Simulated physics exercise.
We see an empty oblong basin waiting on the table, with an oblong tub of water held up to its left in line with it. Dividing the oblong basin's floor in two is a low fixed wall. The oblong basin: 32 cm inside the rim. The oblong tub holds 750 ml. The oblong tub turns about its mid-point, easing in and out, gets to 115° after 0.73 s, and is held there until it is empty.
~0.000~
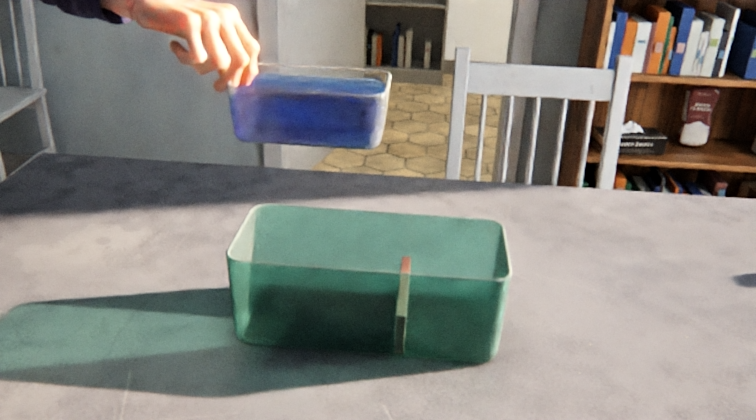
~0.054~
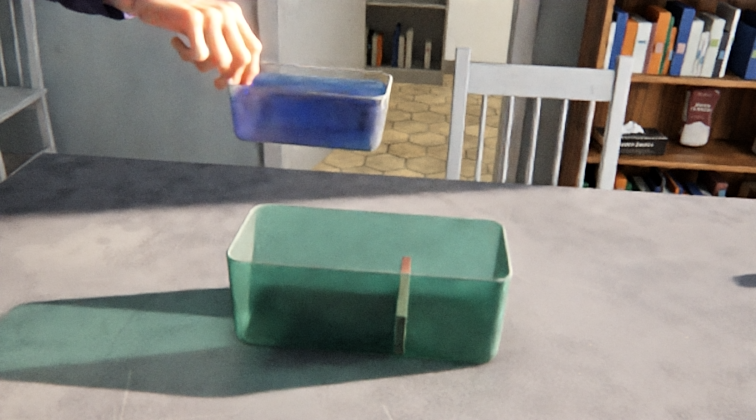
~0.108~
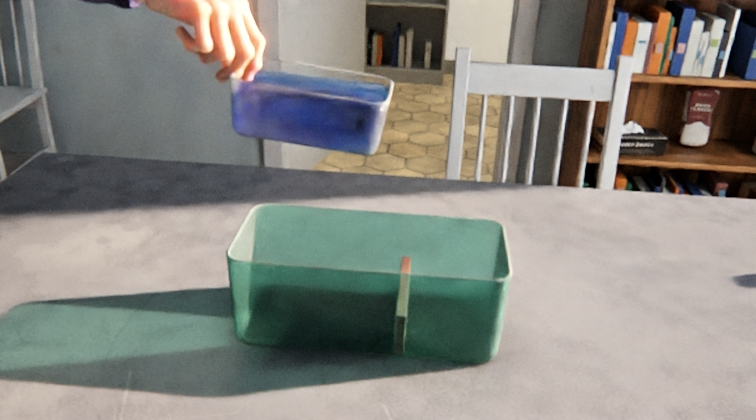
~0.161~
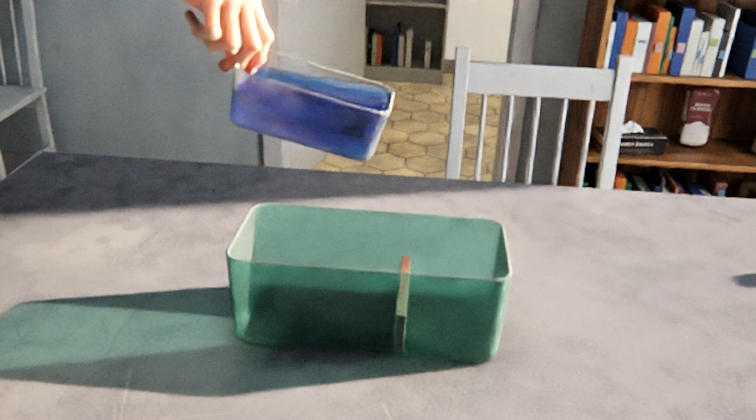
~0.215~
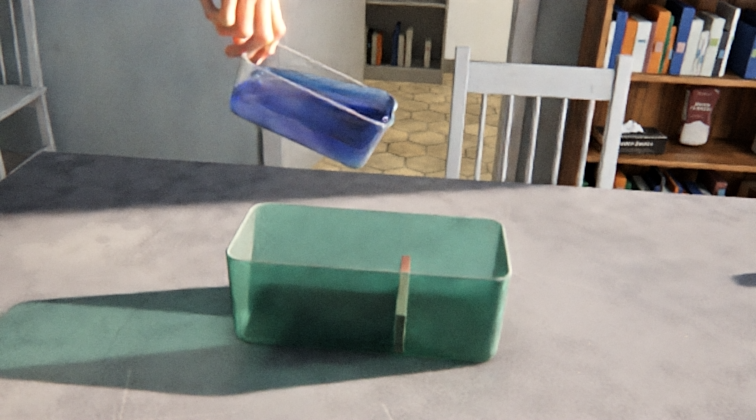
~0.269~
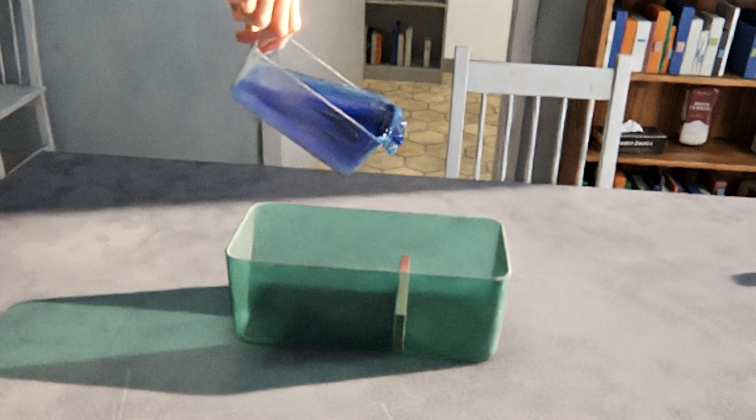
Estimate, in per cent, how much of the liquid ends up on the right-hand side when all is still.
63 %.
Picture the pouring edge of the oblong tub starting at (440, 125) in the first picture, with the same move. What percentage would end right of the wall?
Then about 70 per cent.
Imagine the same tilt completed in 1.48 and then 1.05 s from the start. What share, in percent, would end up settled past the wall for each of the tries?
75 then 70 %.
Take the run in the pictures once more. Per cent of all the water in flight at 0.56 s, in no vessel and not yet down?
I'd put it at about 38 percent.
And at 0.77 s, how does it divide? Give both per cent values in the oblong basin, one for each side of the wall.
Near 20 on the left, 58 on the right.
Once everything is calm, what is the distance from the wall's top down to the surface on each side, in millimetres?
The left comes to roughly 48 mm and the right to roughly 24 mm.
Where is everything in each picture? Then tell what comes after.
In the first frame, it leans 0°; its right rim is at (388, 85); the water meets the walls at (241, 82) and (386, 90); the oblong basin's rim runs from (240, 231) to (506, 250); the wall's top is at (404, 285).
In the second frame, it leans 2°; its right rim is at (389, 88); the water meets the walls at (242, 81) and (387, 92).
In the third frame, it leans 6°; its right rim is at (390, 93); the water meets the walls at (243, 78) and (388, 95).
In the fourth frame, it leans 13°; its right rim is at (391, 103); the water meets the walls at (245, 76) and (391, 98).
In the fifth frame, it leans 23°; its right rim is at (390, 115); the water meets the walls at (246, 75) and (386, 107); 4 per cent is over the edge.
In the sixth frame, it leans 34°; its right rim is at (386, 129); the water meets the walls at (244, 73) and (371, 109); 12 per cent is over the edge.
By 0.56 s the tilt is 100° and 4 per cent is still to pour, 1 is left of the wall and 54 right of it.
By 0.77 s the tilt is 115° and 0 per cent is still to pour, 21 is left of the wall and 58 right of it.
By 0.99 s the tilt is 115° and 0 per cent is still to pour, 26 is left of the wall and 64 right of it.
By 1.23 s the tilt is 115° and 0 per cent is still to pour, 28 is left of the wall and 63 right of it.
At rest 28 per cent lies left of the wall, 63 right of it and 10 outside.
